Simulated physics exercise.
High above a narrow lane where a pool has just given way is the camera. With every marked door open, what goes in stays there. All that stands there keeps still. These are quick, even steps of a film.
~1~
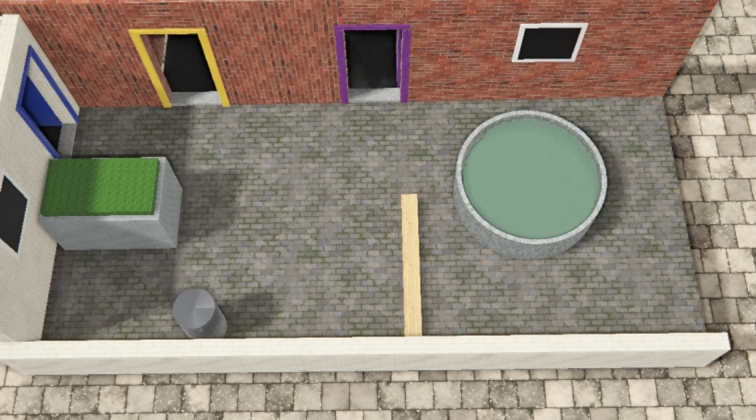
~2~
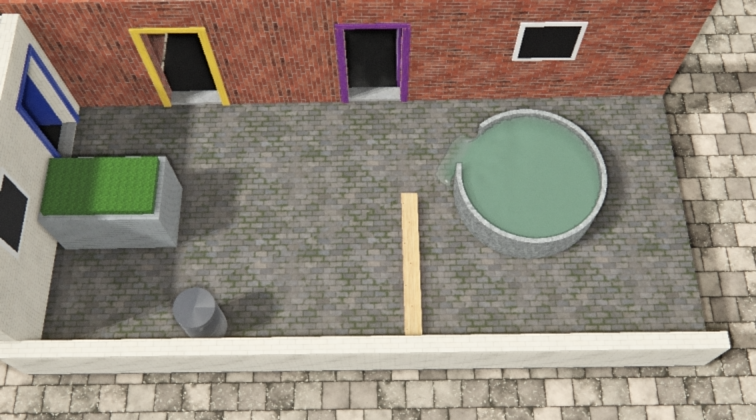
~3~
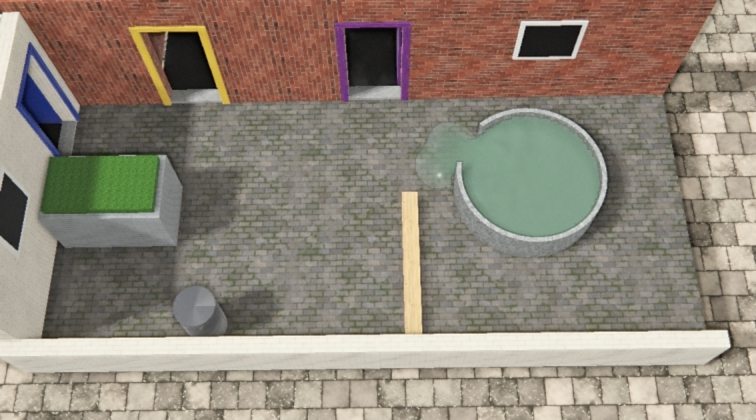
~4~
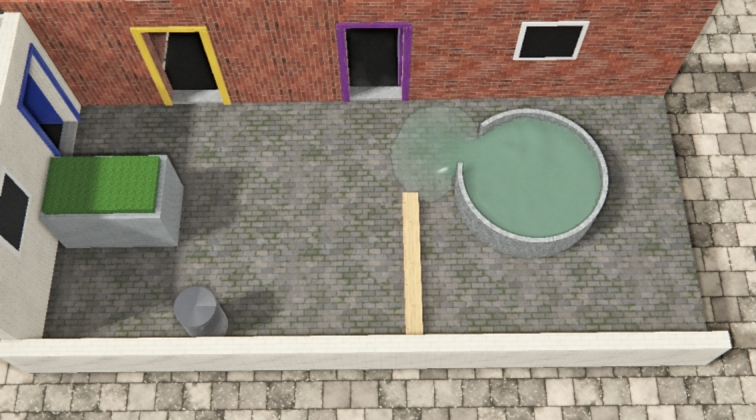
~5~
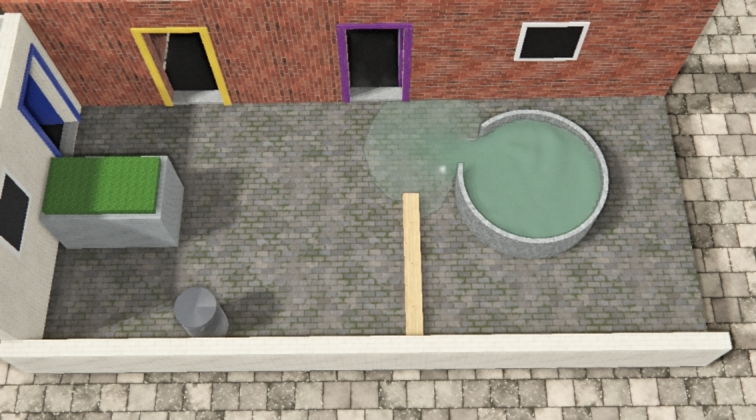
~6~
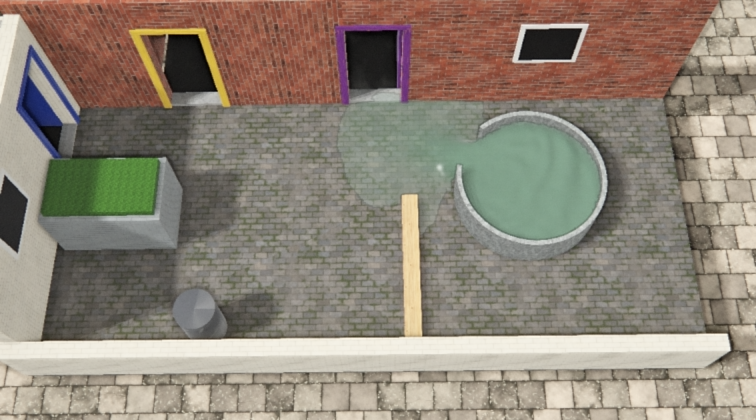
In this clip, a round tank of green water in a paved yard opens on its left side, and water pours out, spreading leftward across the paving past the top of a wooden plank and toward the purple-framed doorway.
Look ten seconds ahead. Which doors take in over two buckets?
Door by door: The purple door does, the blue door does, the yellow door does not.
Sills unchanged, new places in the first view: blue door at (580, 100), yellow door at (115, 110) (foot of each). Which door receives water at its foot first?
The one in purple gets wet first.
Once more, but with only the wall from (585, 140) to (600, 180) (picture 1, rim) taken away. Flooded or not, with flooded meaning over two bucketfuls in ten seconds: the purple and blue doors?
As it turns out, the purple door falls short while the blue door falls short.
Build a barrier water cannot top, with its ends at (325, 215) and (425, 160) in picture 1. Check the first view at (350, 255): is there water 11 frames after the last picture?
That spot is swamped.
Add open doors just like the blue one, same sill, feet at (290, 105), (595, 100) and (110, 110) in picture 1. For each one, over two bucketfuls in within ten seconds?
Checking each in order, the first beats the threshold, the second misses the threshold, and the third beats the threshold.
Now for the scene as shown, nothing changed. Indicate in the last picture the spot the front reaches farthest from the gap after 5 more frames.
Somewhere around (214, 109).
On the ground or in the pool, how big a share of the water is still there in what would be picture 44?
I'd put it near 80 %.
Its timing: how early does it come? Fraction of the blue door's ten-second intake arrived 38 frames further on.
That comes out to 60 per cent by my count.
A moment on, water covers 20 % of the floor; the purple door under two buckets in, the blue door not reached, the yellow door not reached.
Next, water covers 30 % of the floor; the purple door over two buckets in, the blue door not reached, the yellow door wet at the sill, nothing in.
Then, water covers 40 % of the floor; the purple door far over two buckets in, the blue door over two buckets in, the yellow door wet at the sill, nothing in.
Later, water covers 50 % of the floor; the purple door far over two buckets in, the blue door far over two buckets in, the yellow door wet at the sill, nothing in.
In the end, water covers 55 % of the floor; the purple door far over two buckets in, the blue door far over two buckets in, the yellow door wet at the sill, nothing in.
